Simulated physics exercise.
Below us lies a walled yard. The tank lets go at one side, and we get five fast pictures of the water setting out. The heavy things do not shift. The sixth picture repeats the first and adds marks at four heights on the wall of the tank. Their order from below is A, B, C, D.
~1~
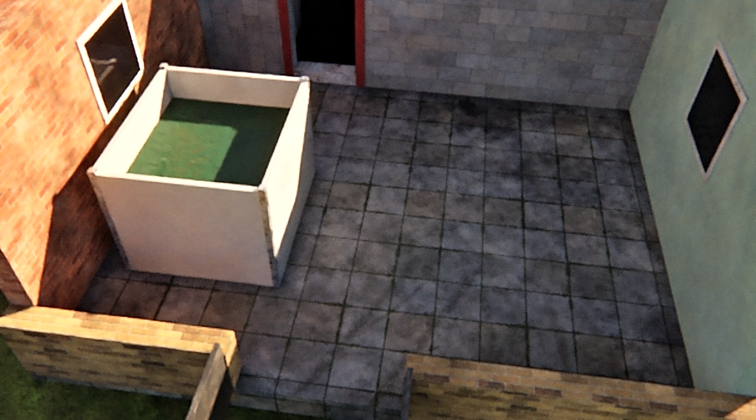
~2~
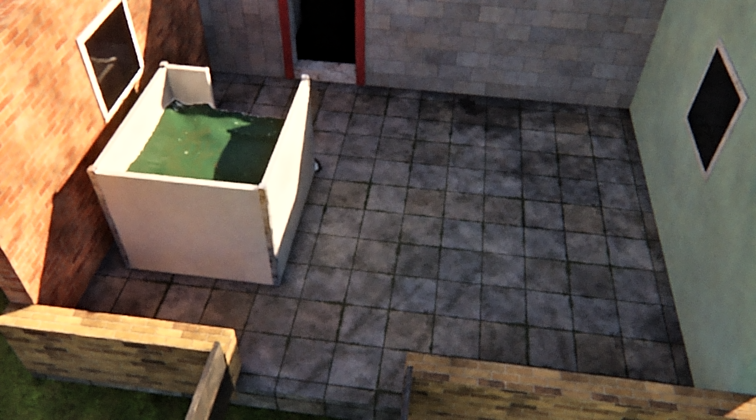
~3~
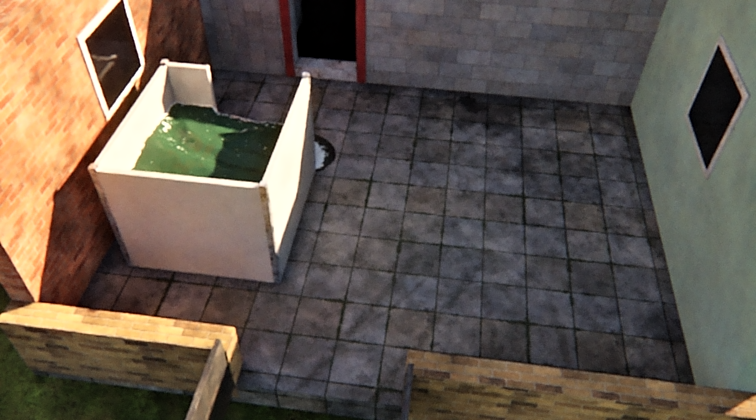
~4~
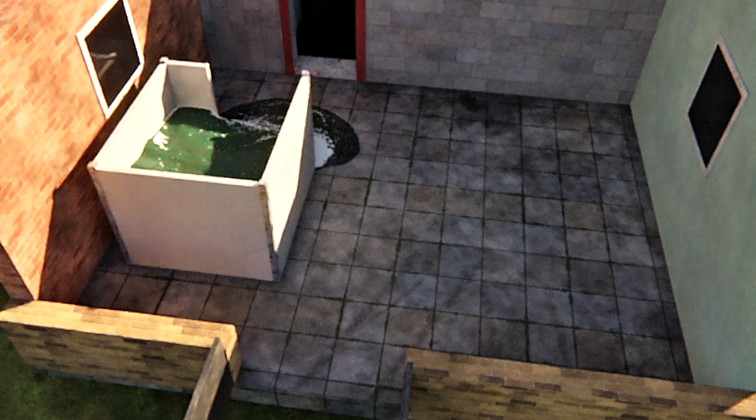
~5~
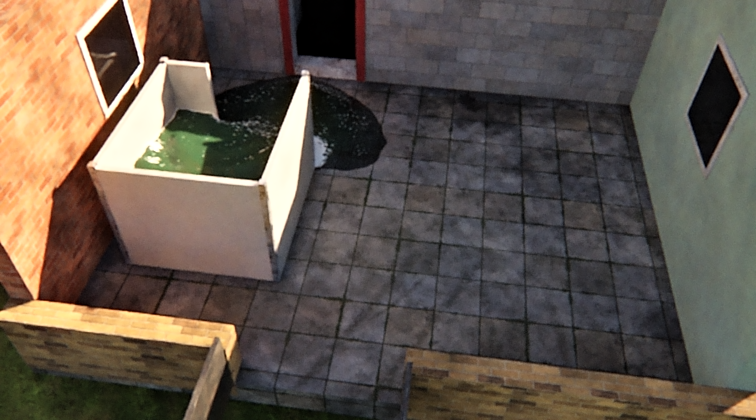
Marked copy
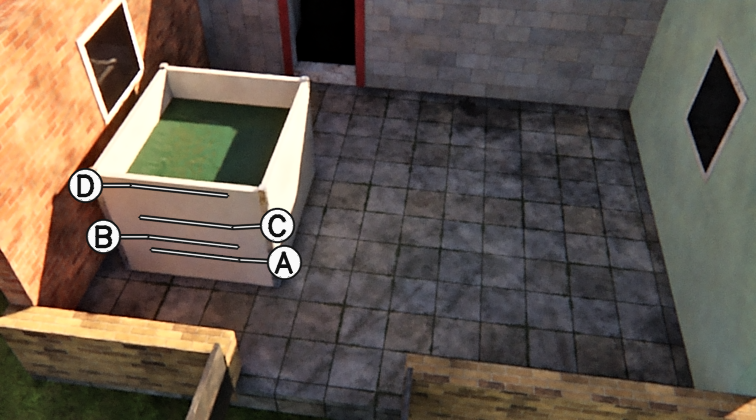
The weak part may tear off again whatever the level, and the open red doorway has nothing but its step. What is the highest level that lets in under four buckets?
It is A.
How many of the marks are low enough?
One.
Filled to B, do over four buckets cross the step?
Yes, that goes wrong.
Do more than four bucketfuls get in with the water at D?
Yes, that goes wrong.
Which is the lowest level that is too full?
The answer is B.
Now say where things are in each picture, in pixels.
Water in the tank at rest, its middle at (214, 151); foot of the red doorway at (325, 83); open gate at (319, 339).
Water covers 1 % of the ground, its front hidden from here.
Water covers 3 % of the ground, its front hidden from here.
Water covers 8 % of the ground and shows as far out as (349, 139).
Water covers 14 % of the ground and shows as far out as (349, 103).
On the marked copy, A at (195, 254); B at (192, 241); C at (186, 222); D at (177, 190); from the bottom up A, B, C, D.
For level A, a bucket or two gets in.
For level B, about 9 bucketfuls get in.
For level C, dozens of bucketfuls pour in.
For level D, dozens of bucketfuls pour in.
